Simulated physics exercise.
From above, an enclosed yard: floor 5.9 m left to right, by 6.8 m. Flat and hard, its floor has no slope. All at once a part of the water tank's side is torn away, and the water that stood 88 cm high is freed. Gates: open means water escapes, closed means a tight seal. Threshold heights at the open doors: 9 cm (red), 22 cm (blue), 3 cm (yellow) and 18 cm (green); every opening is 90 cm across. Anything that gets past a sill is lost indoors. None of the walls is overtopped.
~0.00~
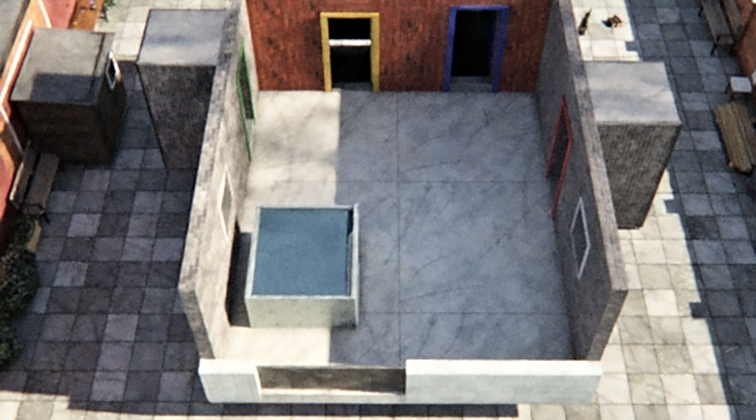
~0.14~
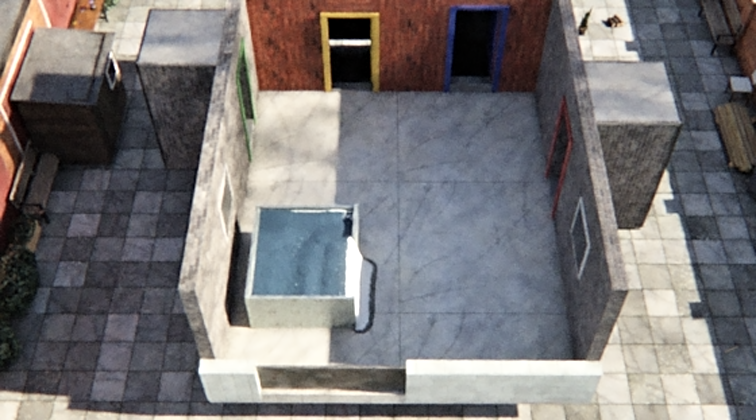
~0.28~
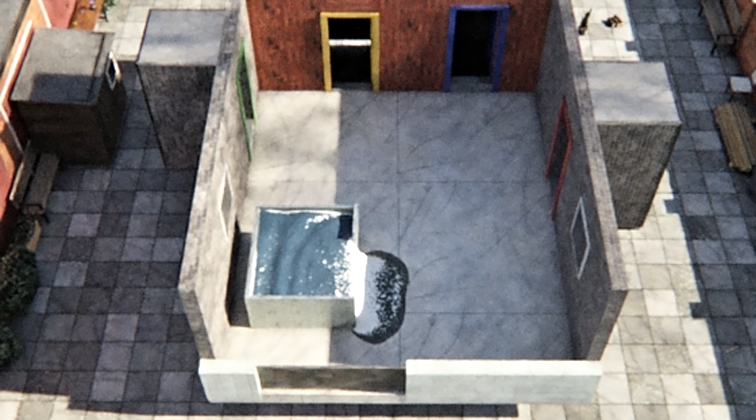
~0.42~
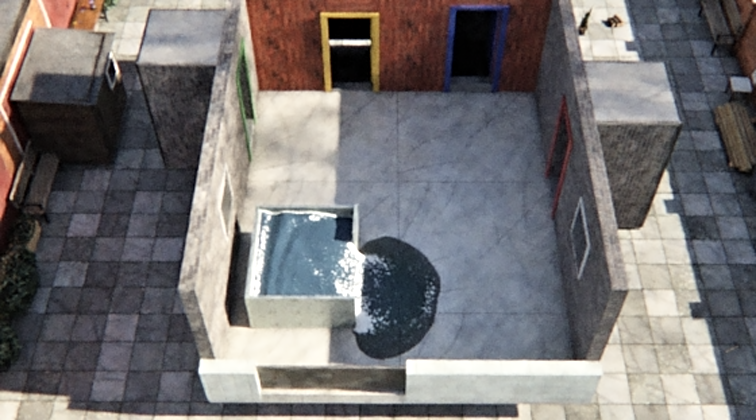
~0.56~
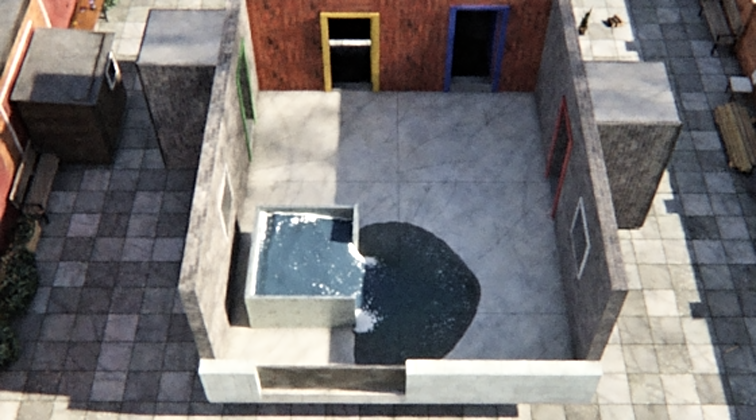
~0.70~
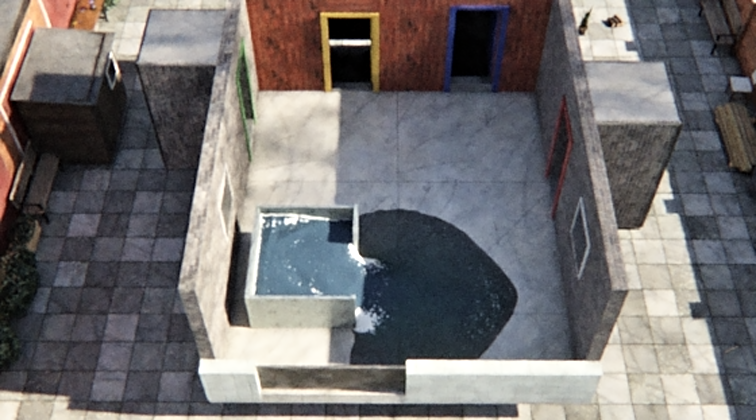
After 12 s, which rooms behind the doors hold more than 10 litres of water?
Room by room: Behind the red door more than 10 litres, behind the blue door 10 litres at most, behind the yellow door more than 10 litres, behind the green door 10 litres at most.
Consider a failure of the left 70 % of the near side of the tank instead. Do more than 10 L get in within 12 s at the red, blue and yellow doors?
Note: Red short of the mark, blue short of the mark, yellow beyond the mark.
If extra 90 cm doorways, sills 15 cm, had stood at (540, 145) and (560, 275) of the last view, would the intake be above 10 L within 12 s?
Result in order - not enough, then more than that.
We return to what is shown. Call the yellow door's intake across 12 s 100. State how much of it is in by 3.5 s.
Estimate: Around 0 per cent.
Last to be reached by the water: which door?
I'd say the green one.
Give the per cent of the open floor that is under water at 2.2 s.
Close to 40 in a hundred.
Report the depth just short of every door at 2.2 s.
Depths in cm: Red 17, blue 0, yellow 0, green 0.
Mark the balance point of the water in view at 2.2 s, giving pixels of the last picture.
Around (420, 295) in the last picture.
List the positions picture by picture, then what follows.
In the first picture, the water tank at (304, 253) is whole and still, 88 cm deep.
In the second picture, water pours out at (354, 285) and has run 0.8 m, to (358, 331); typically 10 cm deep outside, 88 cm at the water tank's back.
In the third picture, water pours out at (354, 286) and has run 1.0 m, to (389, 257); typically 14 cm deep outside, 84 cm at the water tank's back.
In the fourth picture, the front is at (436, 279), 1.5 m from the gap at (354, 287); 2.7 m2 of floor is under water; 77 cm left at the back of the water tank.
In the fifth picture, the front is at (476, 290), 2.2 m from the gap at (354, 287); 5.0 m2 of floor is under water; 77 cm left at the back of the water tank.
In the sixth picture, the front is at (510, 288), 2.8 m from the gap at (354, 287); 7.4 m2 of floor is under water; 72 cm left at the back of the water tank.
After 1.4 s water covers 35 % of the floor and is deepest (38 cm) near (365, 307); red door not reached, blue door not reached, yellow door not reached, green door not reached.
After 2.2 s water covers 40 % of the floor and is deepest (50 cm) near (536, 372); red door 17 cm at the sill, 8 L in, blue door not reached, yellow door not reached, green door not reached.
After 3.5 s water covers 50 % of the floor and is deepest (24 cm) near (467, 308); red door 13 cm at the sill, 29 L in, blue door 10 cm at the sill, 0 L in, yellow door not reached, green door not reached.
After 7.0 s water covers 85 % of the floor and is deepest (18 cm) near (259, 97); red door 6 cm at the sill, 38 L in, blue door 13 cm at the sill, 0 L in, yellow door 7 cm at the sill, 13 L in, green door 10 cm at the sill, 0 L in.
After 12.0 s water covers 100 % of the floor and is deepest (15 cm) near (226, 361); red door 5 cm at the sill, 38 L in, blue door 7 cm at the sill, 0 L in, yellow door 9 cm at the sill, 56 L in, green door 8 cm at the sill, 0 L in.
